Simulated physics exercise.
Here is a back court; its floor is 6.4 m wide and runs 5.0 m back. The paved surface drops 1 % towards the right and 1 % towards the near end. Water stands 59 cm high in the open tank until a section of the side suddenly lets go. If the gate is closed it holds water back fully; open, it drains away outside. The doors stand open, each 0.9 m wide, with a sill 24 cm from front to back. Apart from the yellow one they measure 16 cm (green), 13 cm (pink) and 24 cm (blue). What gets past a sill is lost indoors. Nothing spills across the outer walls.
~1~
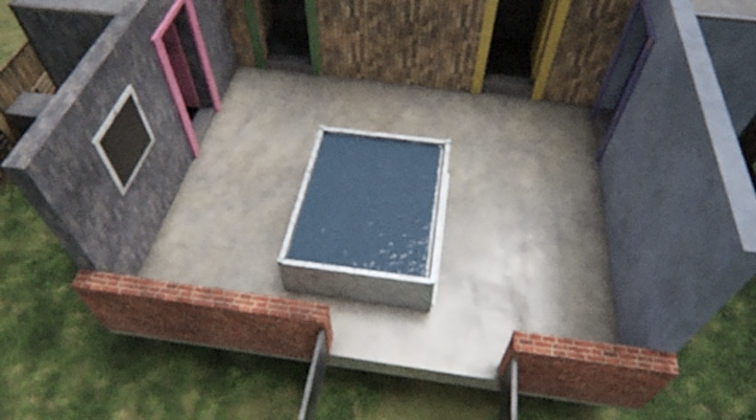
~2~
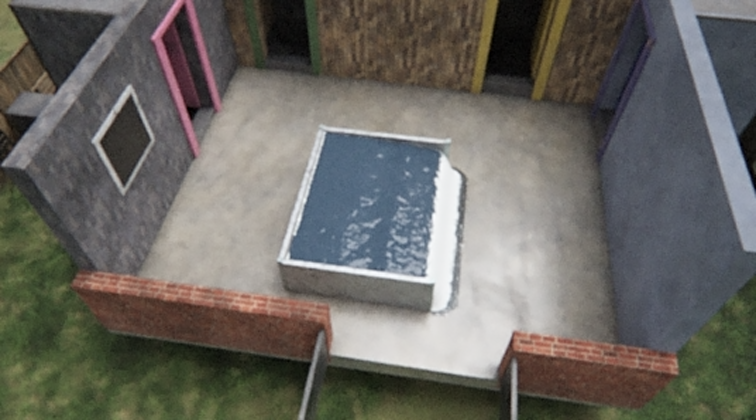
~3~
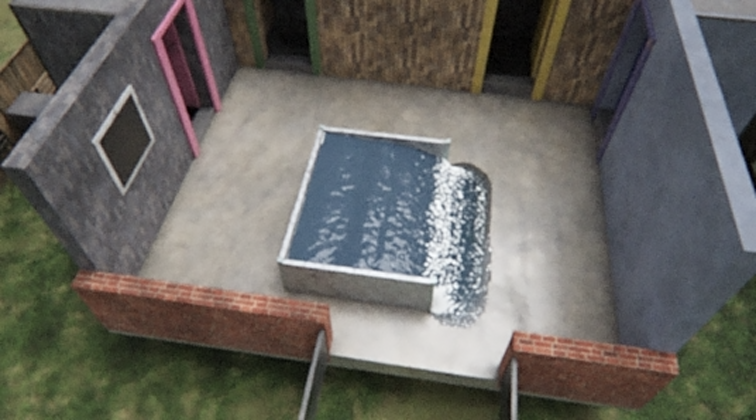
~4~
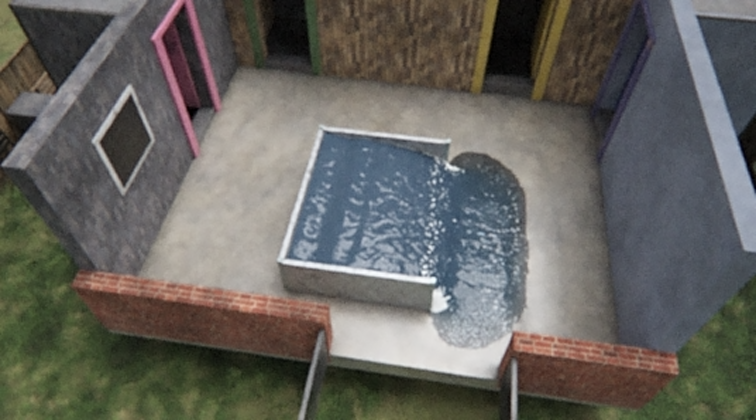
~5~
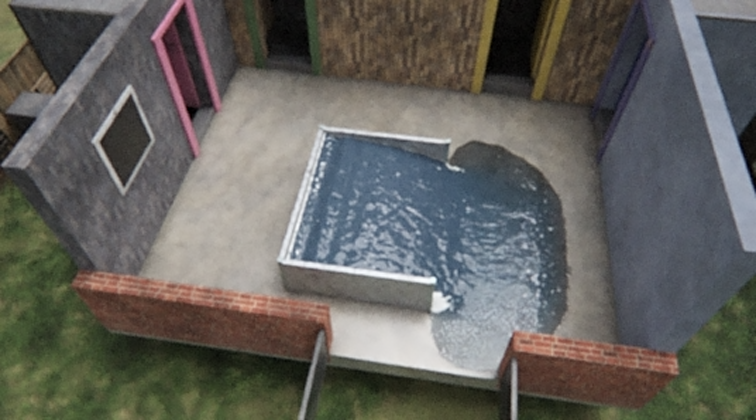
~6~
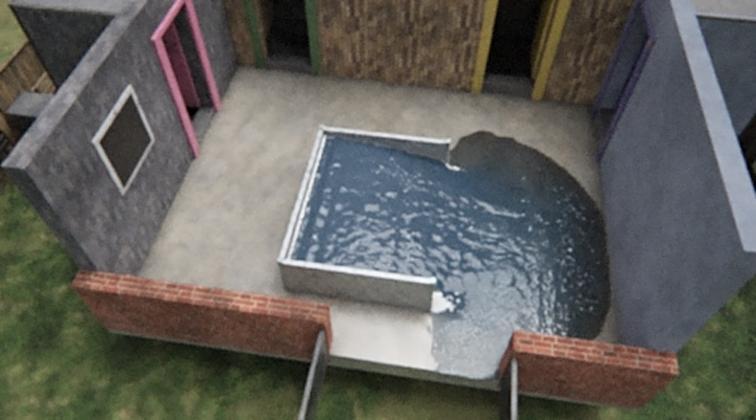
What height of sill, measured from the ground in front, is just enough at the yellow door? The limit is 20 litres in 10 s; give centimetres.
About 12.5 cm.
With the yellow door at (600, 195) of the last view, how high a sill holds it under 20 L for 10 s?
Roughly 26 cm.
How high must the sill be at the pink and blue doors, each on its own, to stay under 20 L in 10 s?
About 7.5 cm at pink and 18 cm at blue.
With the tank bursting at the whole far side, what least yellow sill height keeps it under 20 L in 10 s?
Then roughly 13.5 cm.
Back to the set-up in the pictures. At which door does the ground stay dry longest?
The pink one.
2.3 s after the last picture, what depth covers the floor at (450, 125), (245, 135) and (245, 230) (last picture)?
In that order: 0, 0 and 0 cm.
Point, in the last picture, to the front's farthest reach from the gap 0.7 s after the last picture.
Around (580, 129).
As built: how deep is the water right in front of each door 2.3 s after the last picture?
In cm: Green 0, pink 0, blue 20, yellow 14.
Then, 0.7 s after the last picture water covers 35 % of the floor, deepest (42 cm) near (617, 379); it has not reached the yellow door.
Then, 2.3 s after the last picture water covers 40 % of the floor, deepest (32 cm) near (588, 109); 14 cm at the yellow door, 0 litres in over its 24 cm sill.
Then, 9.3 s after the last picture water covers 95 % of the floor, deepest (13 cm) near (572, 372); 4 cm at the yellow door, 0 litres in over its 24 cm sill.
At the yellow door as built, the water peaked near 17 cm, 3.5 s after the last picture.
With a sill of 10.5 cm, 38 litres would have come in within the 10 s; with 14 cm, 10 litres. So under 20 litres takes about 12.5 cm.
